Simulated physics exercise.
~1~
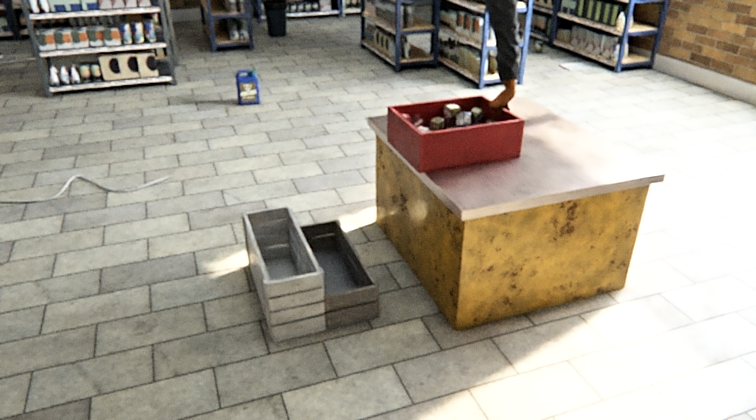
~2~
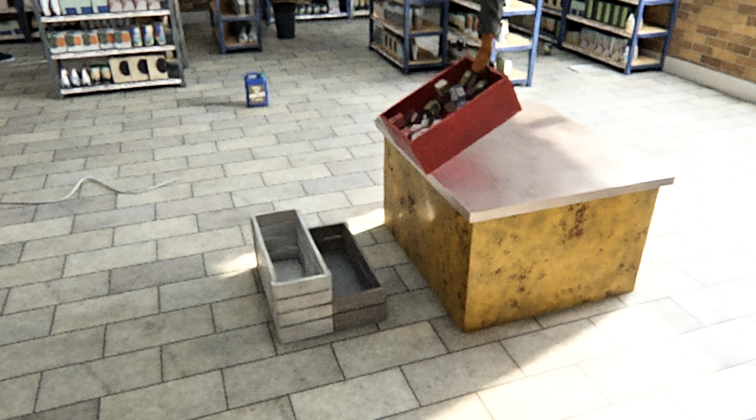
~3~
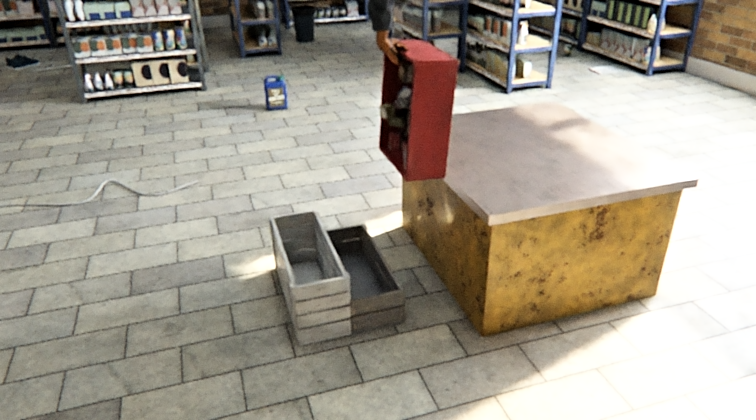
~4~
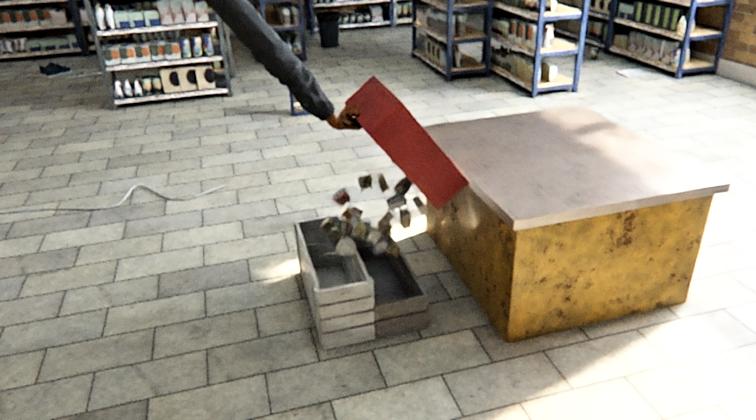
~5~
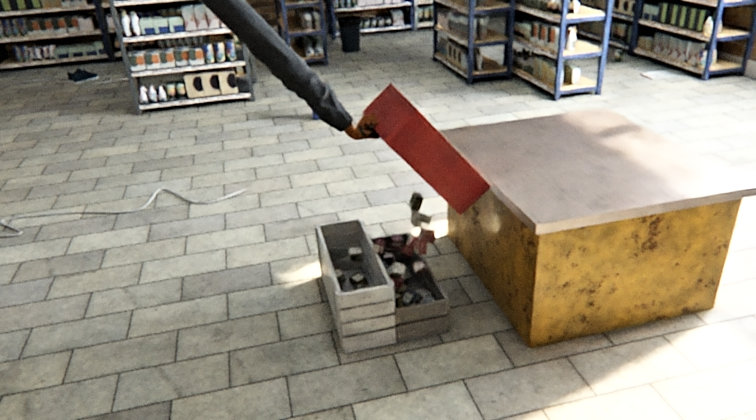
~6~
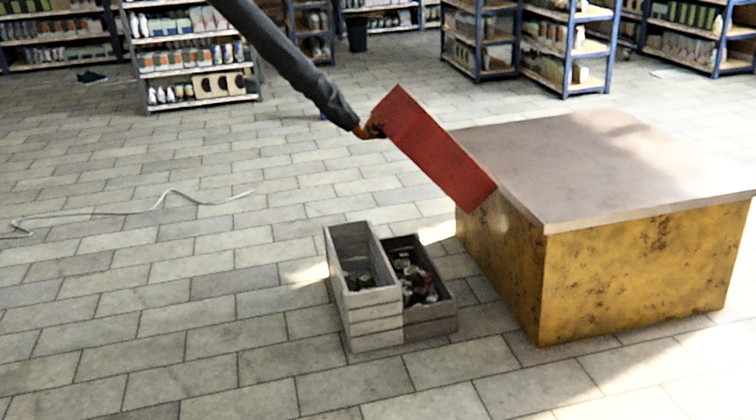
A red crate tips off the bench and spills small cartons into two boxes below.
